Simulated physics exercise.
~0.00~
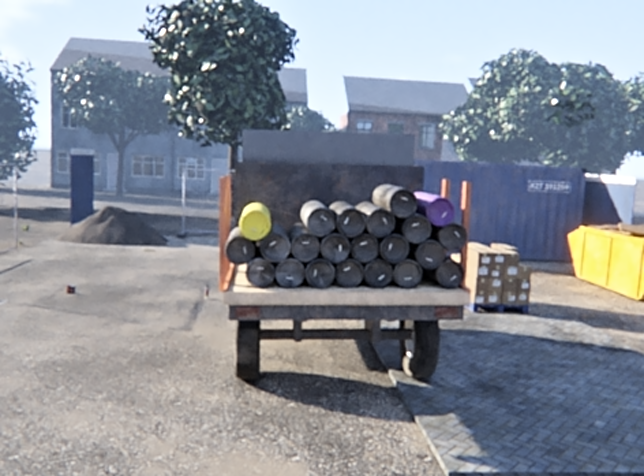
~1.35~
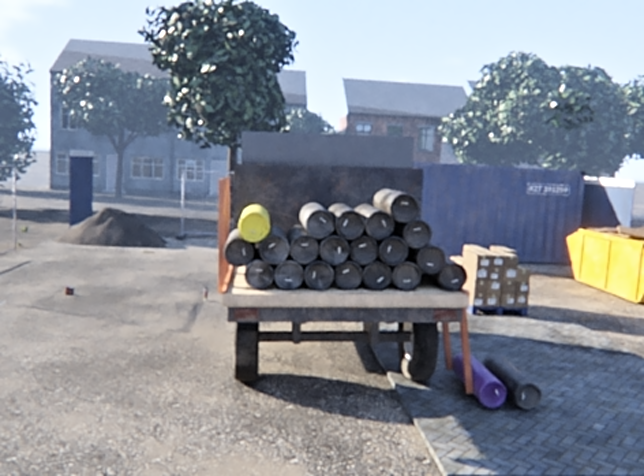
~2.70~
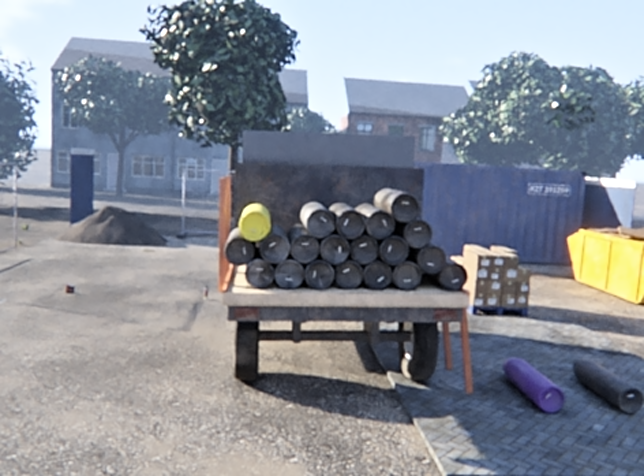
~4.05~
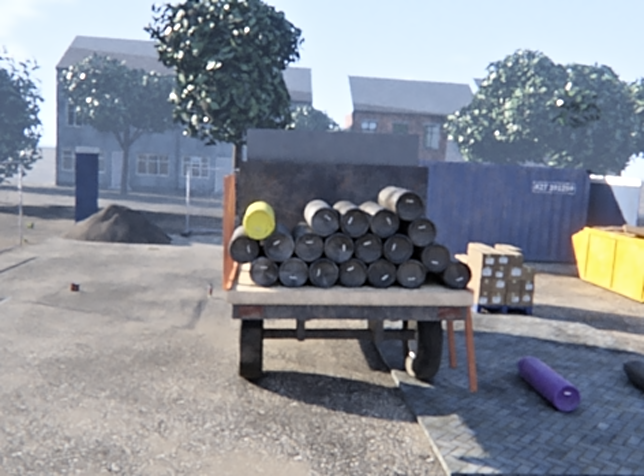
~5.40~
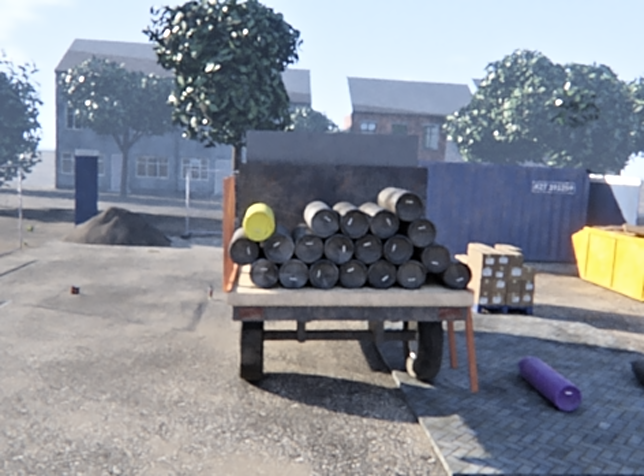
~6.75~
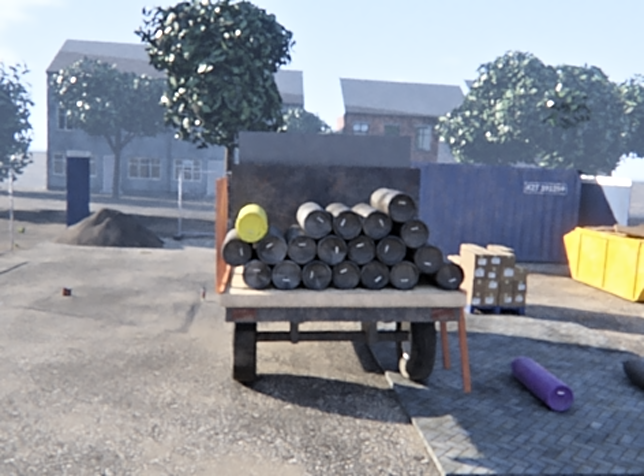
A purple cylinder and a black one drop off the trailer's right side and roll away.
